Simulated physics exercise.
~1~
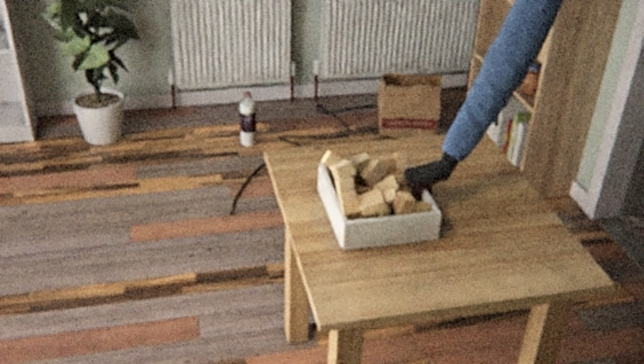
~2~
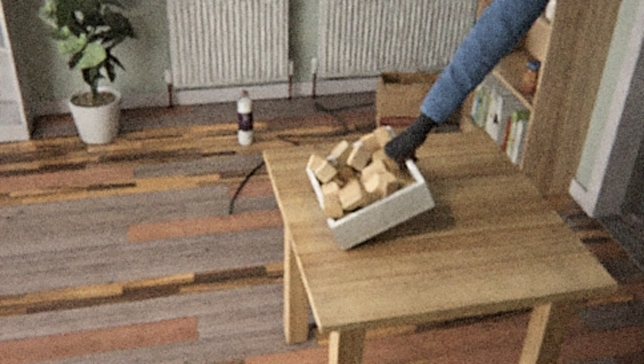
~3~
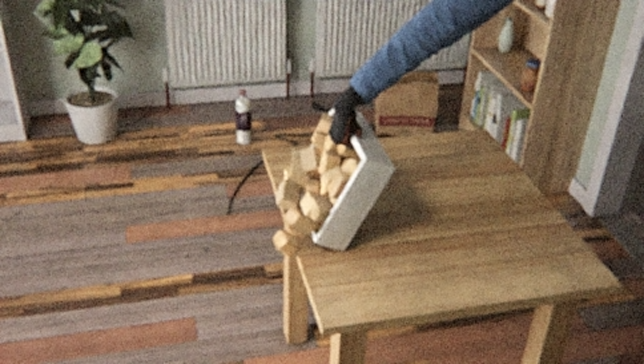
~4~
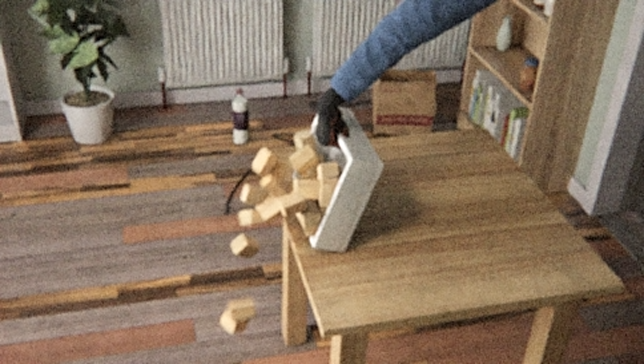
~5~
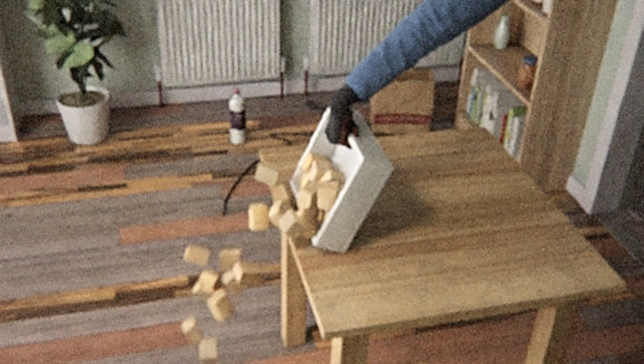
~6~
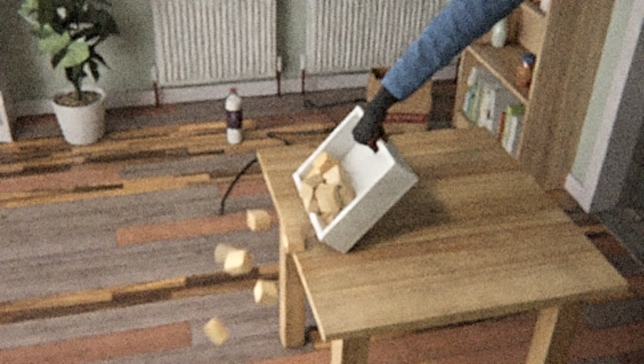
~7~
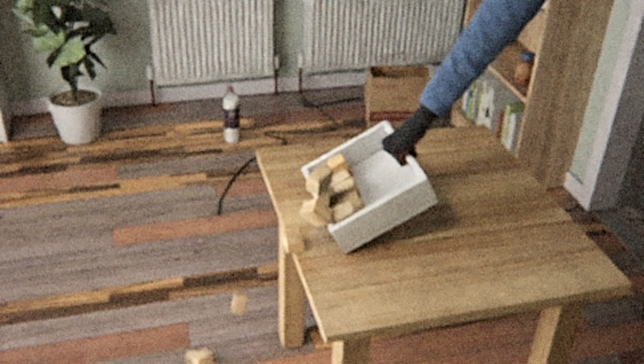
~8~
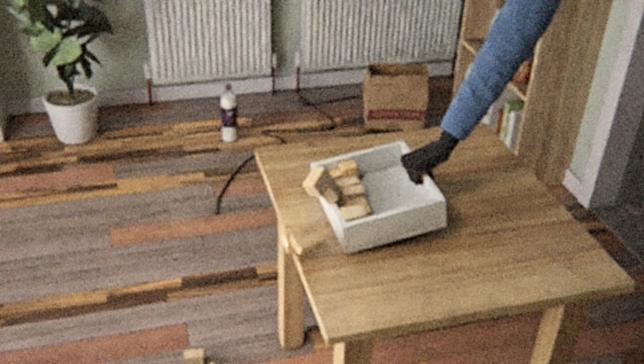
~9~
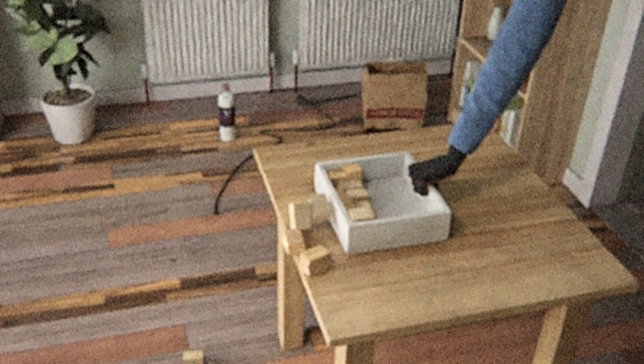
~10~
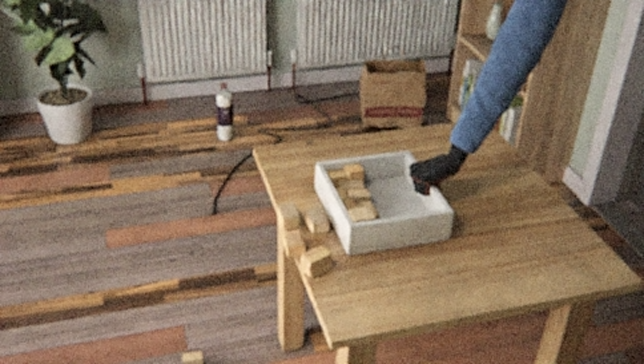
At the start, a gloved hand in a blue sleeve grips a white container heaped with small wooden blocks on a wooden table, with a potted plant, radiators and a bookshelf behind. The hand tips the container steeply to the left on its lower edge, and the blocks slide toward the table's side. They pour out in a tumbling stream, many dropping past the table edge toward the floor. The hand then eases the container back down until it sits flat. Several blocks remain inside, a few rest on the table beside it, and the rest are gone.
